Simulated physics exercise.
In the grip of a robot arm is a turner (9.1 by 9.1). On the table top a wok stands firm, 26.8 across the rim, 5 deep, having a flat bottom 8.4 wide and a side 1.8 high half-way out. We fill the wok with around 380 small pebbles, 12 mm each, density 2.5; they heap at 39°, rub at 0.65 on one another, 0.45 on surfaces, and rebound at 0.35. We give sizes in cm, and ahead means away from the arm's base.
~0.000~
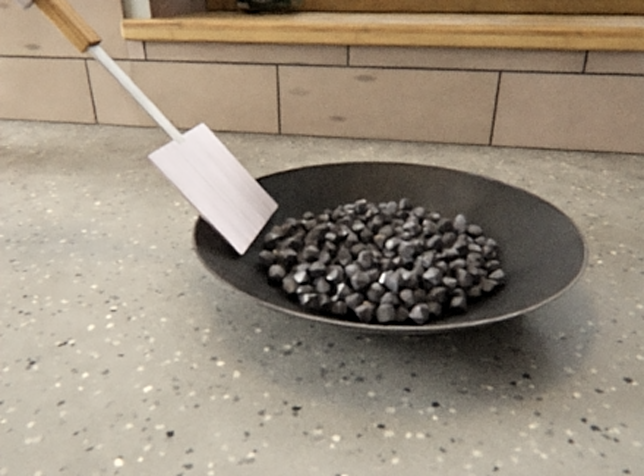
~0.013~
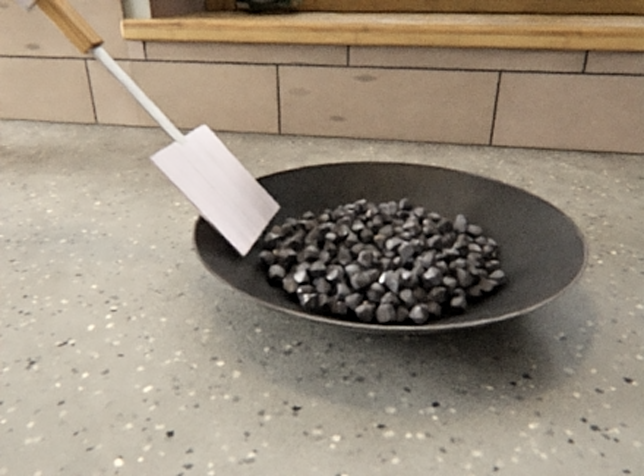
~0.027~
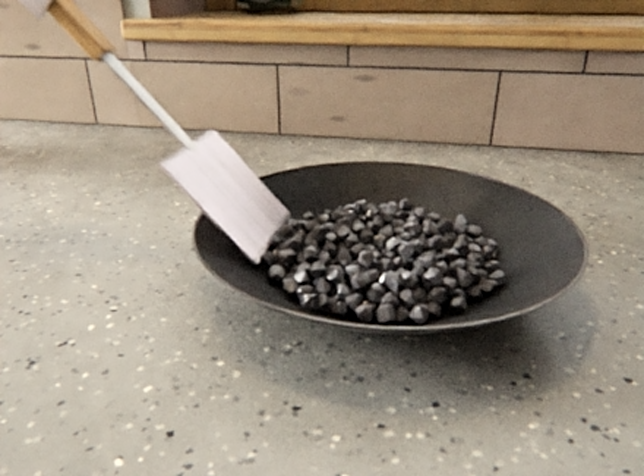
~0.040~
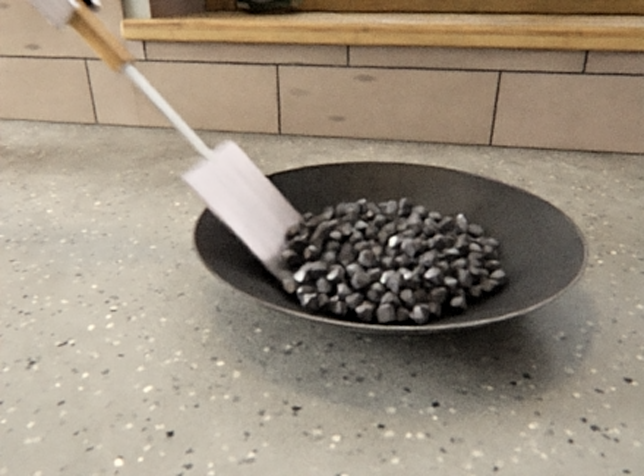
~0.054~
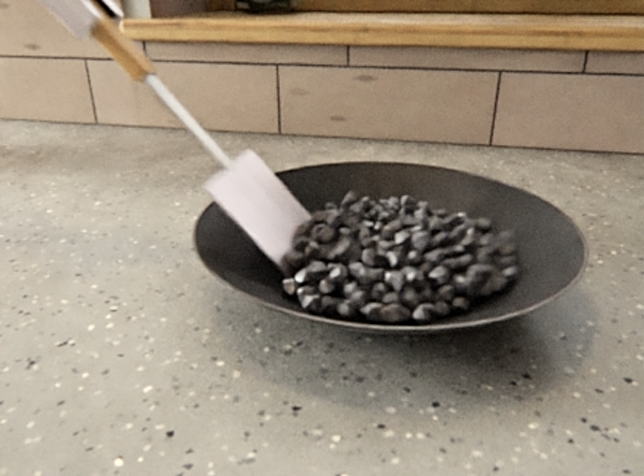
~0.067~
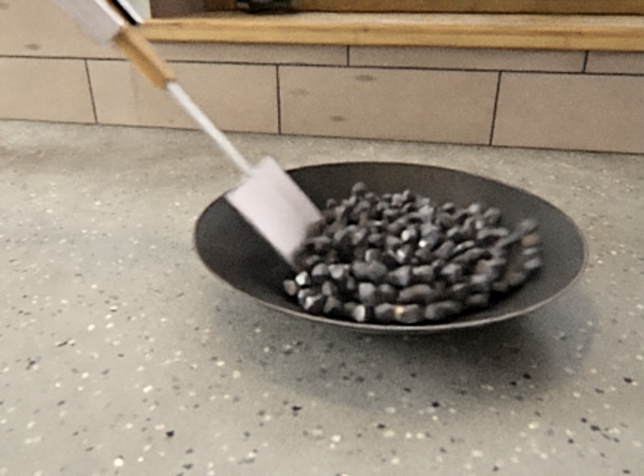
The video shows a spatula with a wooden handle resting at the left of a dark wok of small black pebbles on a speckled countertop, then sliding rightward into the pile, pushing the pebbles toward the right.
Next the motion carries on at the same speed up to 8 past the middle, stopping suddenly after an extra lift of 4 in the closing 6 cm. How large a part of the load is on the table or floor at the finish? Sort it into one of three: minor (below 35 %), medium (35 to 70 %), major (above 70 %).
Medium, 35 to 70 %.
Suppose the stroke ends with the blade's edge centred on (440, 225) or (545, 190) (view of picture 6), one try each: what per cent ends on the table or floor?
25 % and 70 %.
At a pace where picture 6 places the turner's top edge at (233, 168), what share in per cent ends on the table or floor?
I'd say around 40 per cent.
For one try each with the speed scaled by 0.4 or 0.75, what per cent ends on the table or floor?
I'd expect close to 25 and then close to 40 percent.
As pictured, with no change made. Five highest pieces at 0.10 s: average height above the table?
About 7 centimetres.
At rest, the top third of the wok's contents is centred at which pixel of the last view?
The centre sits at about (500, 251).
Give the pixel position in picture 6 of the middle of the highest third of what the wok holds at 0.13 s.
Near (500, 223).
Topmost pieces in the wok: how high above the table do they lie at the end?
Close to 5.5 centimetres high.
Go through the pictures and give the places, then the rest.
The first picture shows turner top edge at (177, 139), sloping 48°; upper third of the load around (386, 245), from x 270 to 495, top at y 205; 379 in the wok.
The second picture shows turner top edge at (179, 140), sloping 48°; upper third of the load around (386, 245), from x 270 to 495, top at y 205.
The third picture shows turner top edge at (190, 146), sloping 48°; upper third of the load around (386, 246), from x 270 to 495, top at y 205.
The fourth picture shows turner top edge at (209, 157), sloping 48°; upper third of the load around (388, 244), from x 275 to 495, top at y 205.
The fifth picture shows turner top edge at (230, 167), sloping 48°; upper third of the load around (393, 241), from x 270 to 510, top at y 200.
The sixth picture shows turner top edge at (250, 174), sloping 48°; upper third of the load around (409, 237), from x 265 to 530, top at y 190; 379 in the wok.
After 0.10 s, sloping 48°, highest piece 7 above the table; 379 in the wok.
After 0.13 s, sloping 48°, highest piece 9 above the table; 365 in the wok, 14 on the blade or in flight.
After 0.35 s, sloping 48°, highest piece 14 above the table; 198 in the wok, 117 on the table or floor, 64 on the blade or in flight.
After 1.40 s, sloping 48°, highest piece 6 above the table; 198 in the wok, 181 on the table or floor.
At rest, 198 in the wok, 181 on the table or floor. That is 48 % on the table or floor.
